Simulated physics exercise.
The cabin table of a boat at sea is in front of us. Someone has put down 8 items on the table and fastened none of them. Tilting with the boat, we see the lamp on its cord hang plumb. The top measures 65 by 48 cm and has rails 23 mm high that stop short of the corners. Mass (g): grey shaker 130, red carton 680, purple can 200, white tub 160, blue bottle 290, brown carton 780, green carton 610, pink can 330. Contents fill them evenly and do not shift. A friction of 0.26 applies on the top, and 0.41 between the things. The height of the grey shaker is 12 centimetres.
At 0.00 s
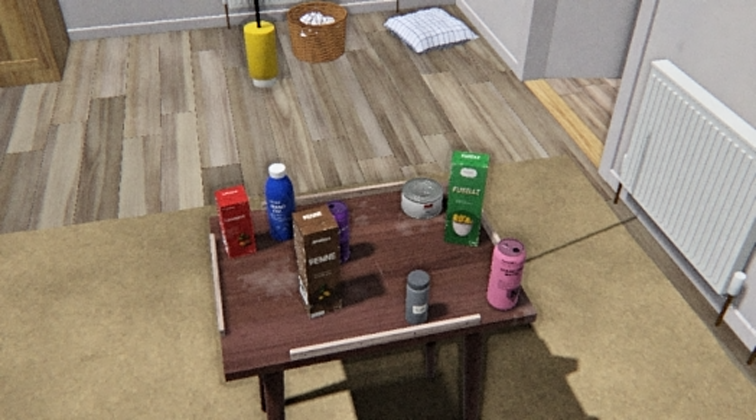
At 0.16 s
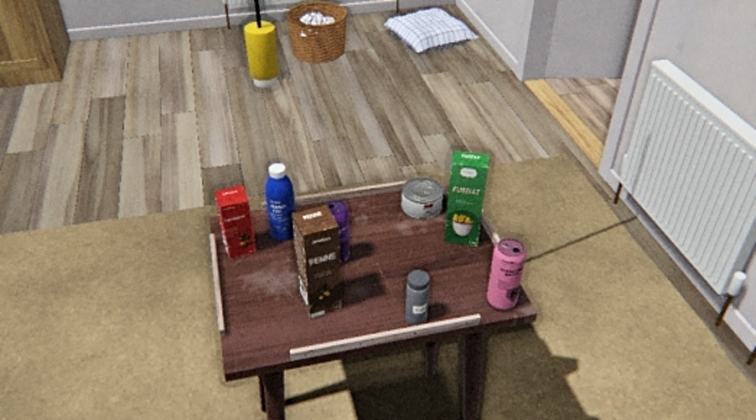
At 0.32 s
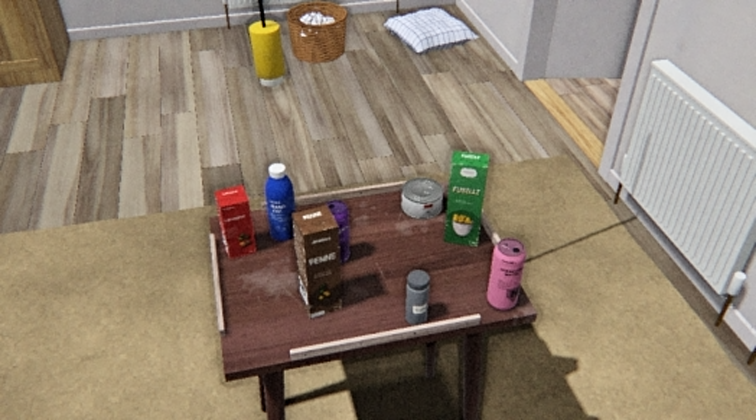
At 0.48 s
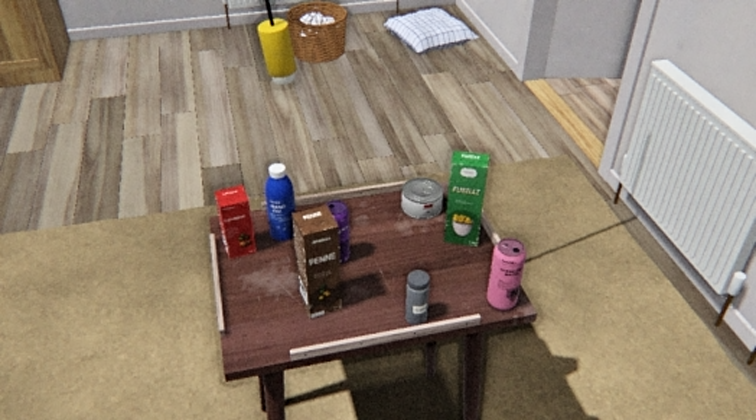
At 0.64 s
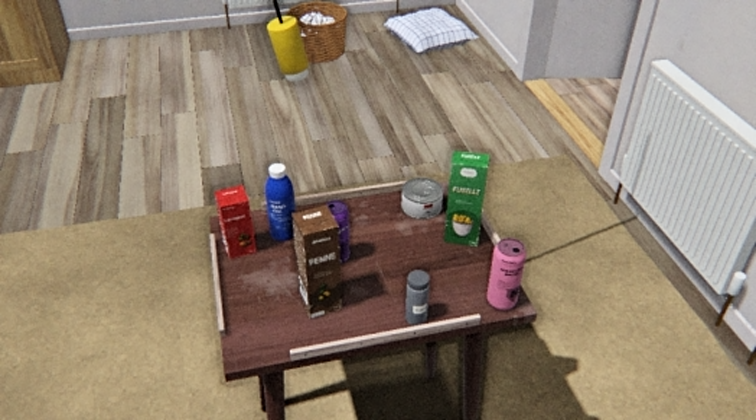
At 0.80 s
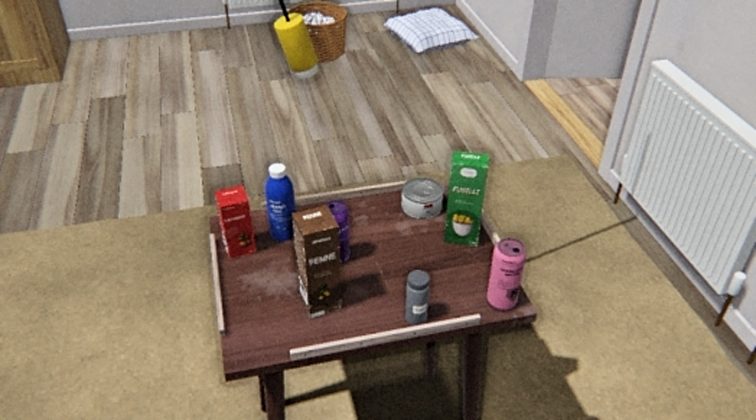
The yellow hanging lamp leans gradually right while the cartons and containers on the table stay still.
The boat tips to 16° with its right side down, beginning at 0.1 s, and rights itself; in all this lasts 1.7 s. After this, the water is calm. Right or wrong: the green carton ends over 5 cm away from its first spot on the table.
Wrong.
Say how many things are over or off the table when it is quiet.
Altogether, 0.
After 1.00 s, floor tilted 16°, right side down.
After 1.20 s, floor tilted 13°, right side down; green carton moved 2 cm near (472, 199); red carton moved 2 cm; brown carton moved 2 cm.
After 1.30 s, floor tilted 10°, right side down; green carton moved 2 cm near (473, 199); red carton moved 3 cm; brown carton moved 2 cm.
In the end (2.3 s), all 8 under 5 cm from the start. In the last view, green carton near (473, 199).
